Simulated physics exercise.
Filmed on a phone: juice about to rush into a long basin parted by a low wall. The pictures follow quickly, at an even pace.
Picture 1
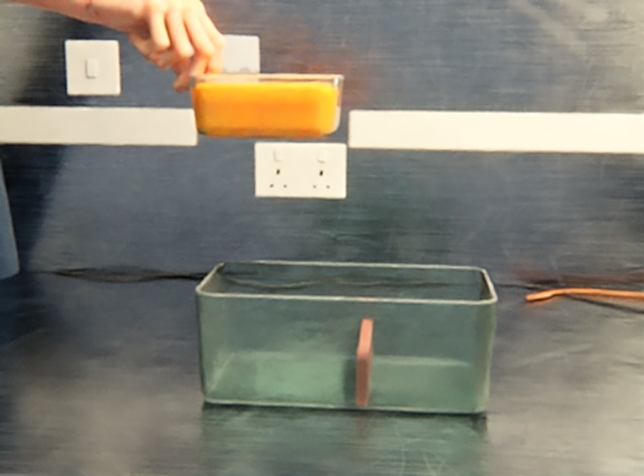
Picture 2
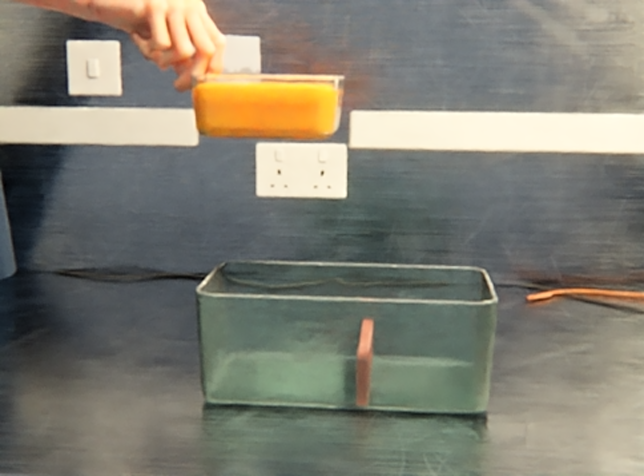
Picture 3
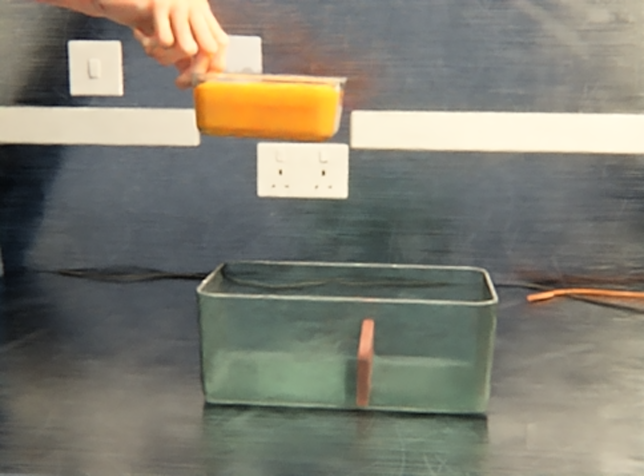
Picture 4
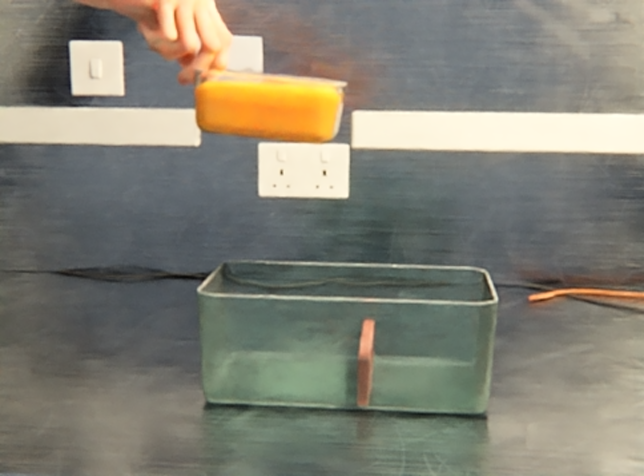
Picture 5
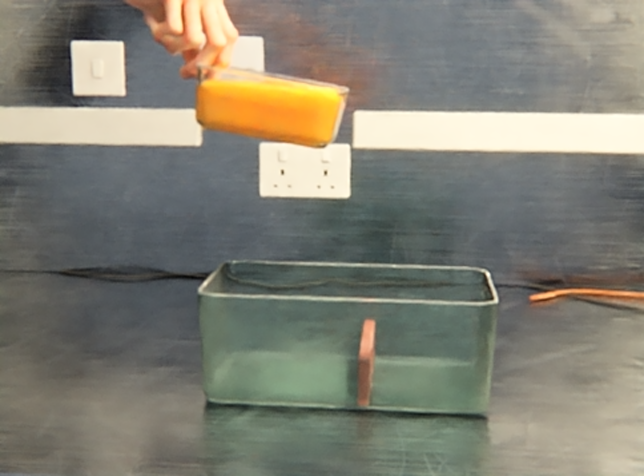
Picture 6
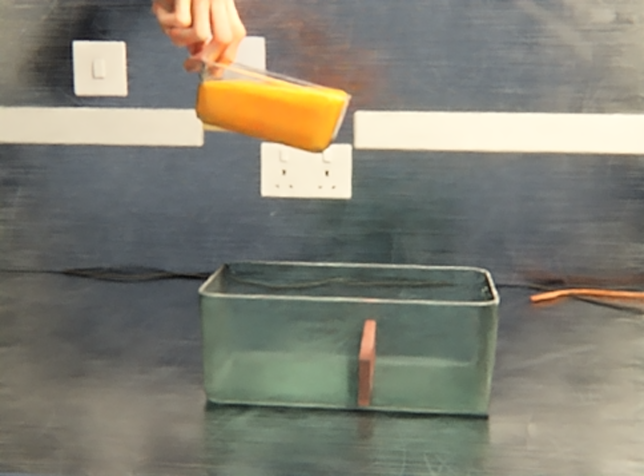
A hand slowly tilts a clear container of orange liquid rightward above a long divided basin.
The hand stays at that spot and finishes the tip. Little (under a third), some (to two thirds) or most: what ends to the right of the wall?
In the end over two thirds is right of the wall.
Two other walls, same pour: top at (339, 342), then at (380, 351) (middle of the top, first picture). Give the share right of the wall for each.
About 75 and 60 per cent.
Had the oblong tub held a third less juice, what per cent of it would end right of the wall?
Roughly 70 in a hundred.
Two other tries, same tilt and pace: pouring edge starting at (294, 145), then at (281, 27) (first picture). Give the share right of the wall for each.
The first gives 20 %, the second 45 %.
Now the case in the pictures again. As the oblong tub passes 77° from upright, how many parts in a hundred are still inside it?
Some 25 per cent.
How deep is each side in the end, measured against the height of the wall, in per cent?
Left: 10 %. Right: 60 %.
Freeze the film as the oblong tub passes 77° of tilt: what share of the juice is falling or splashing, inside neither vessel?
Roughly 55 in a hundred.
A moment on, the oblong tub is tipped on its side and 24 per cent is still to pour, 1 is left of the wall and 17 right of it.
Next, the oblong tub is tipped right over and 3 per cent is still to pour, 11 is left of the wall and 75 right of it.
Then the oblong tub is tipped right over and 0 per cent is still to pour, 20 is left of the wall and 73 right of it.
Later the oblong tub is tipped right over and 0 per cent is still to pour, 20 is left of the wall and 74 right of it.
Finally, 20 per cent lies left of the wall, 74 right of it and 6 outside.
